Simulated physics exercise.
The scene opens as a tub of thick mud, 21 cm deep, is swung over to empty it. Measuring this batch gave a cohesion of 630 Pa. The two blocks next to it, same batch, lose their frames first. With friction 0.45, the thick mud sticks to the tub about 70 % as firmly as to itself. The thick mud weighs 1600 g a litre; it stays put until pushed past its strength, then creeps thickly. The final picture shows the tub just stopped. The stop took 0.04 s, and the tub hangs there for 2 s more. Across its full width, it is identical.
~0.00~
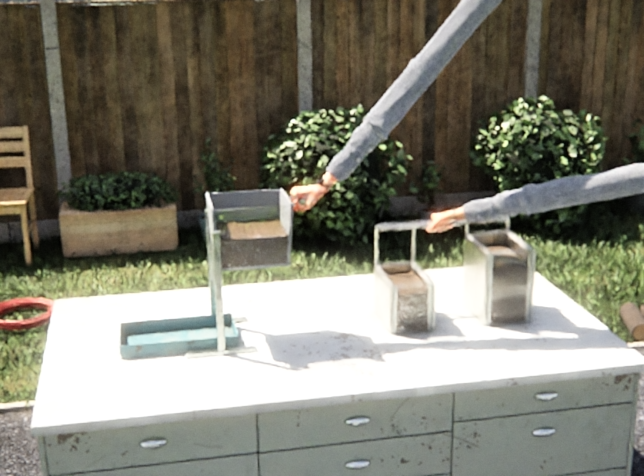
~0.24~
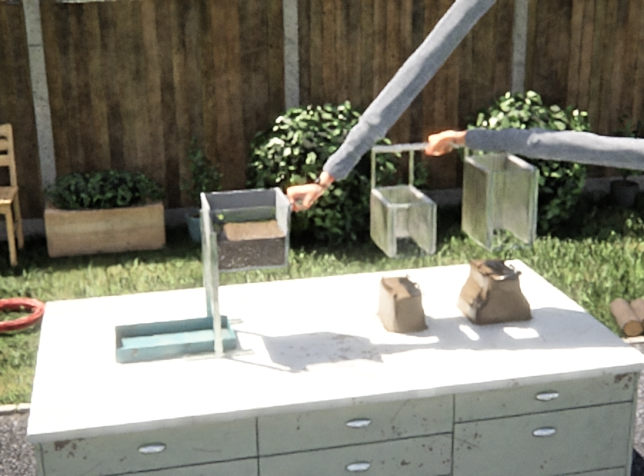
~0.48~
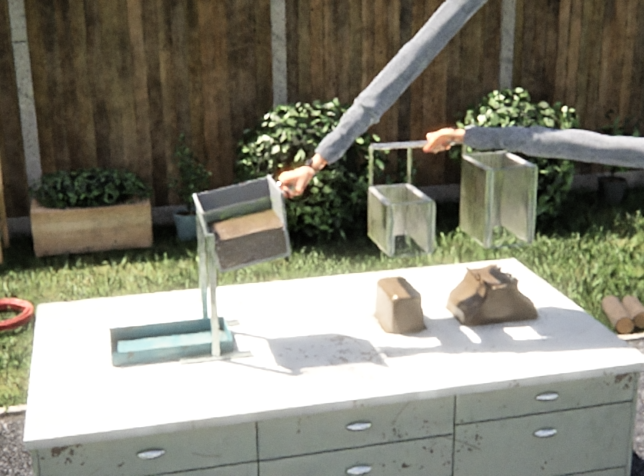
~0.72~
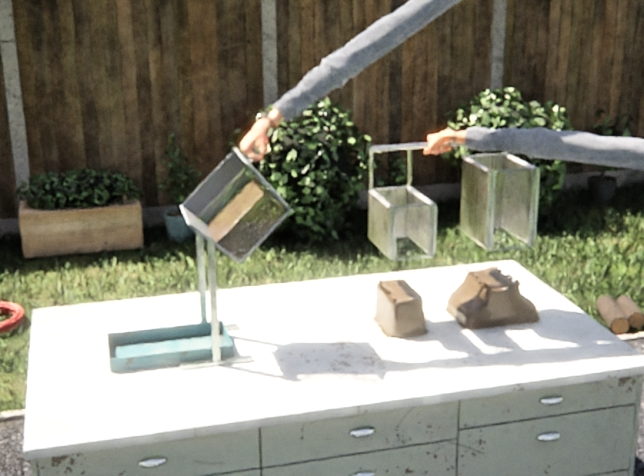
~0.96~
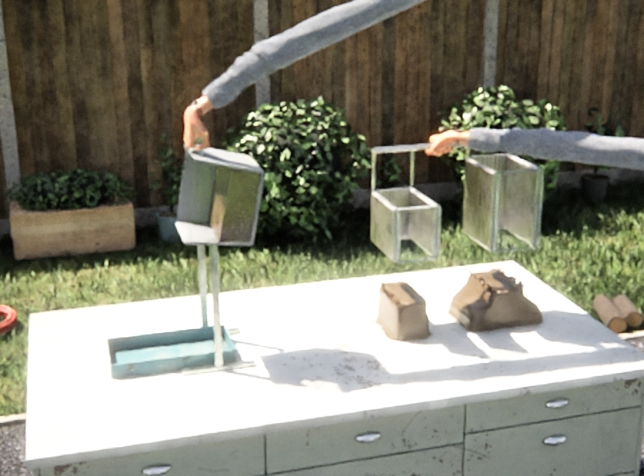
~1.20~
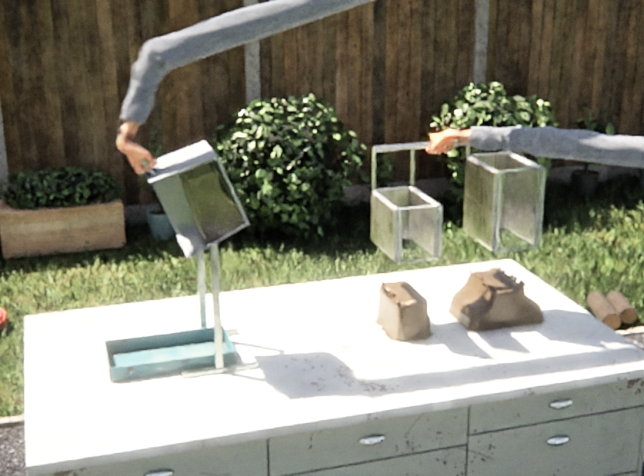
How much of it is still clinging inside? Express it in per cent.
About 0 %.
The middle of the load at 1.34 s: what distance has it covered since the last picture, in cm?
Shift: Roughly 9 cm.
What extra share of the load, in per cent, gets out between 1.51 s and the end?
Later share of the load: Approx. 22 %.
After 1.34 s, the tub is at 112 degrees and holds 90 %.
After 1.51 s, the tub is at 112 degrees and holds 21 %.
After 1.68 s, the tub is at 112 degrees and holds 0 %.
After 1.85 s, the tub is at 112 degrees and holds 0 %.
After 3.20 s, the tub is at 112 degrees and holds 0 %.
